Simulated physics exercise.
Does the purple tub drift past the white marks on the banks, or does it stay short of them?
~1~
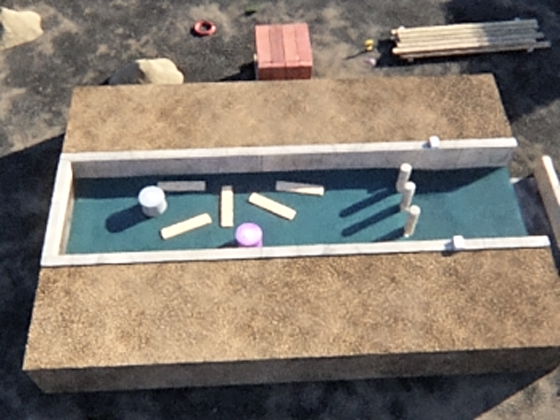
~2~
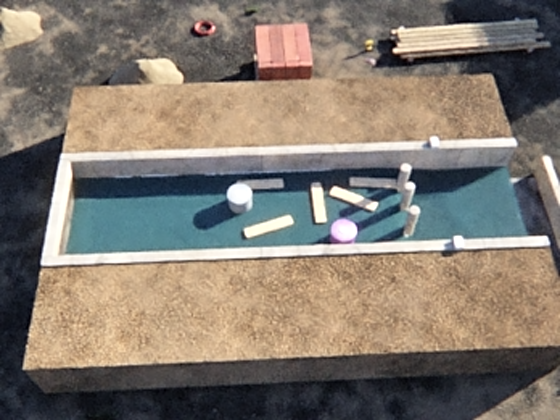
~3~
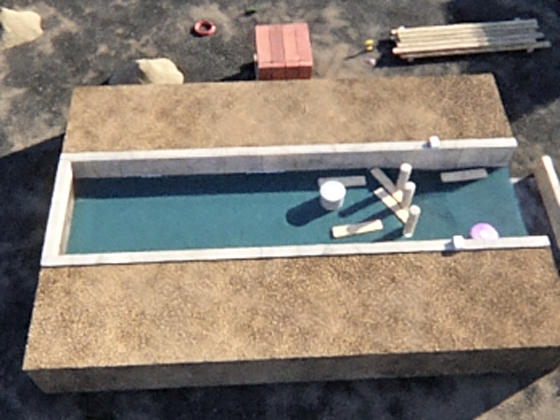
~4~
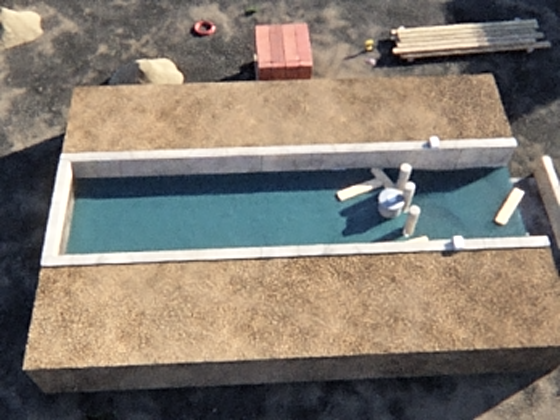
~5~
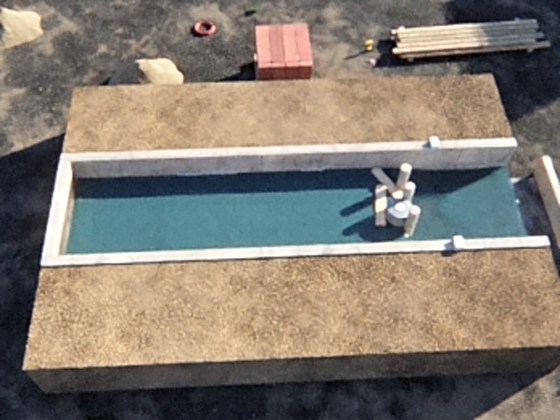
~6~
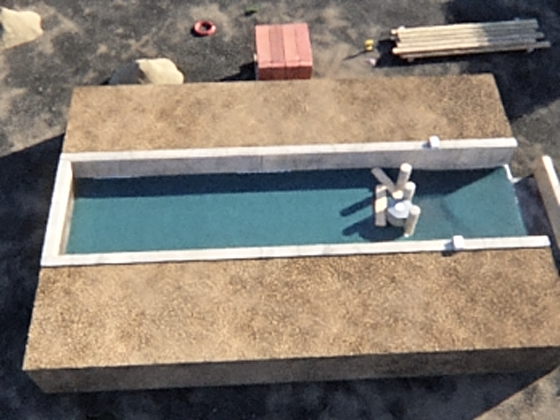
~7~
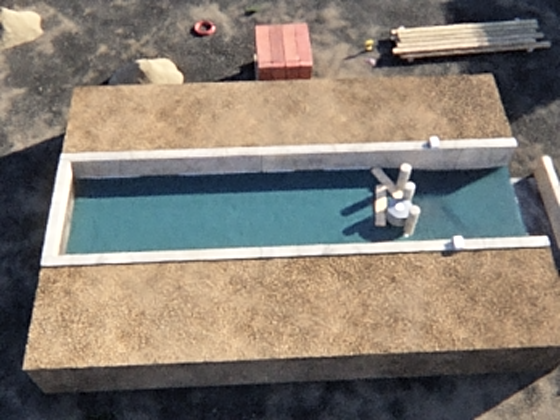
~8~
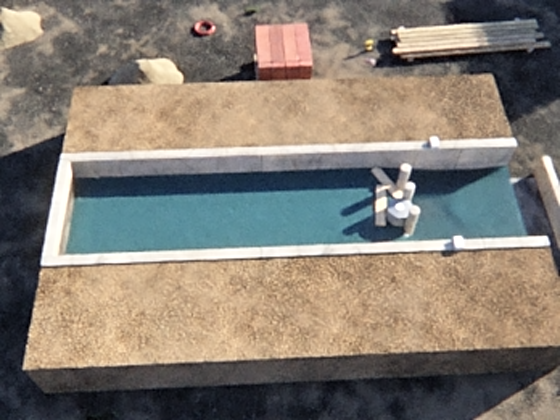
The purple tub drifts past the white marks on the banks and then goes out of the channel on the right.
